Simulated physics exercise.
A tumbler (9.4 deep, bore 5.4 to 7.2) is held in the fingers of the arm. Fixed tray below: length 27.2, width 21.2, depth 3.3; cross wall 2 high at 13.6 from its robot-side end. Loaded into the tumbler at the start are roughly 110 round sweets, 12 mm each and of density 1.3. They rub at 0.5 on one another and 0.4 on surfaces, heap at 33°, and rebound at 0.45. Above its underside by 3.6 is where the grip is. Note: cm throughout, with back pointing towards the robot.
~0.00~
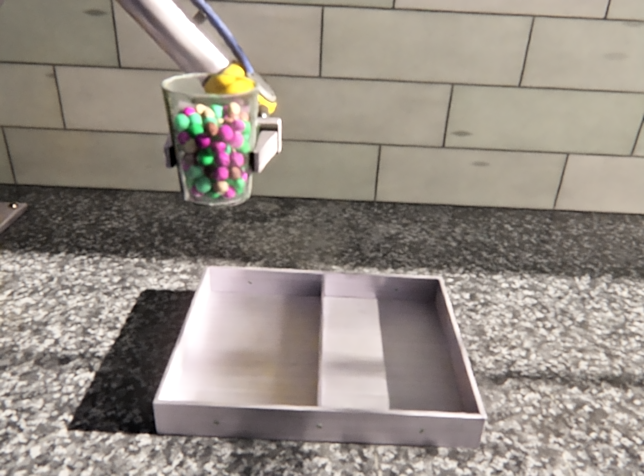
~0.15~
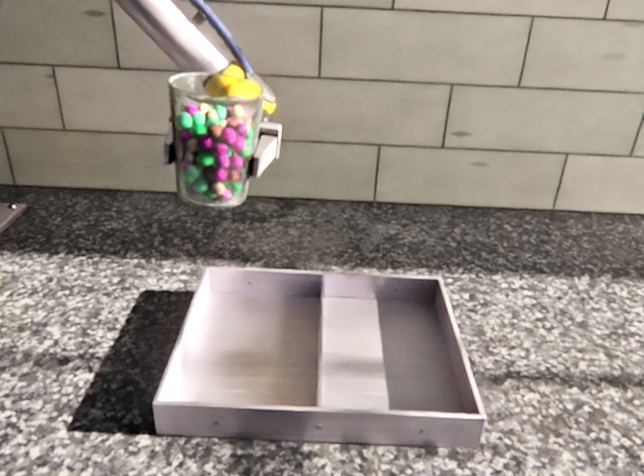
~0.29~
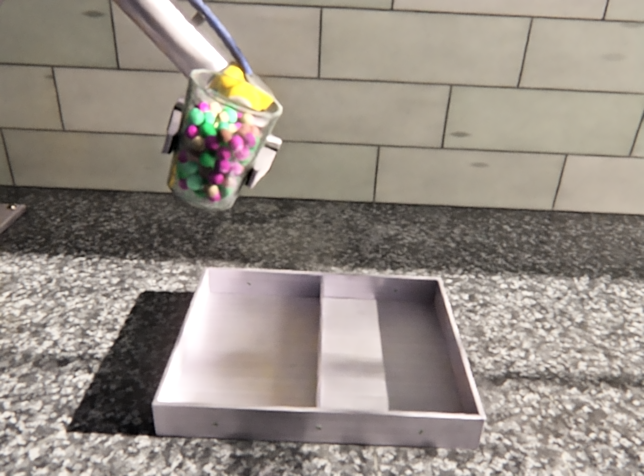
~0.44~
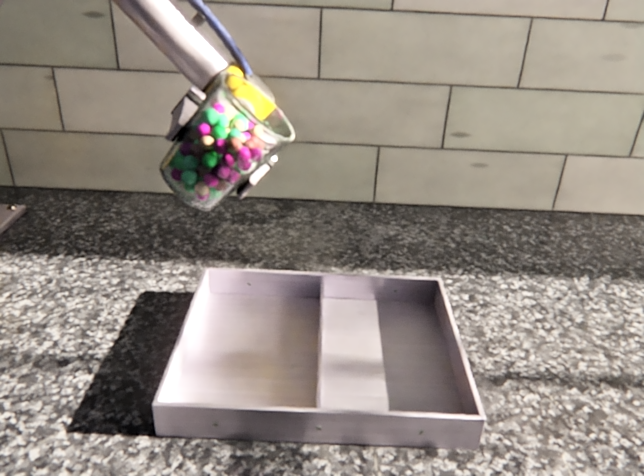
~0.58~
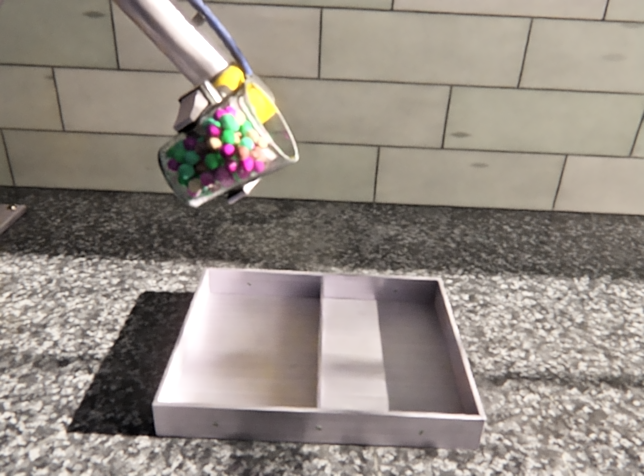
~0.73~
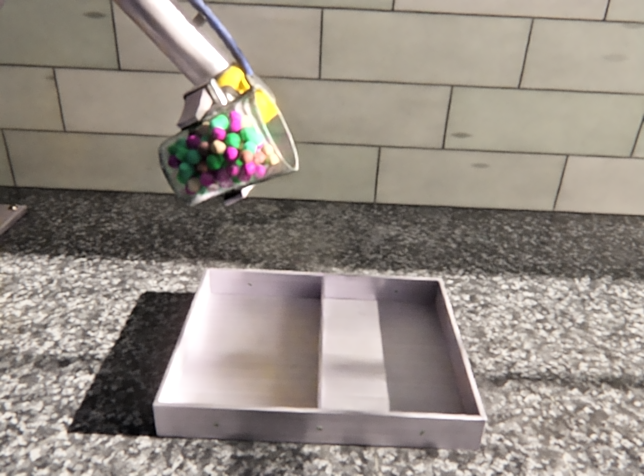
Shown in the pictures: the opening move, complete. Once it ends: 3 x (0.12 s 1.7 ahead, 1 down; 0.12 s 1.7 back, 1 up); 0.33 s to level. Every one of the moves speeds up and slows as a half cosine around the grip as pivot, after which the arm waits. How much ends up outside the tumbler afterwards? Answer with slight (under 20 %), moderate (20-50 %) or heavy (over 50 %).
Slight.
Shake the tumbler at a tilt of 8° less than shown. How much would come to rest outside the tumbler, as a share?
Expected: Around 0 %.
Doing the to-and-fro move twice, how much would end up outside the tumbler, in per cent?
0 per cent.
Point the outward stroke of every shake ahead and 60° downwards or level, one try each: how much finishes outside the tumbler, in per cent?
Result: Approx. 0 % and 0 %, one try each.
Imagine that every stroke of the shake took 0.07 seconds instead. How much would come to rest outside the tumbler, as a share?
Roughly 5 percent then.
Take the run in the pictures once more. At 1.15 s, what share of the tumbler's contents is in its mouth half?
45 %.
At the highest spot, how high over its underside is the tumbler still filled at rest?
About 8.0 cm.
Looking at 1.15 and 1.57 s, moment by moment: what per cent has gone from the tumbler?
Around 0 % and around 0 %.
By 1.15 s, tilted 62° forward, highest piece 24 above the table; 109 in the tumbler, 1 in the robot-side part.
By 1.57 s, tilted 44° forward, highest piece 24 above the table; 109 in the tumbler, 1 in the robot-side part.
By 1.98 s, level, highest piece 26 above the table; 109 in the tumbler, 1 in the robot-side part.
By 3.03 s, level, highest piece 26 above the table; 109 in the tumbler, 1 in the robot-side part.
Final count, 109 in the tumbler, 1 in the robot-side part. That is 1 % outside the tumbler.
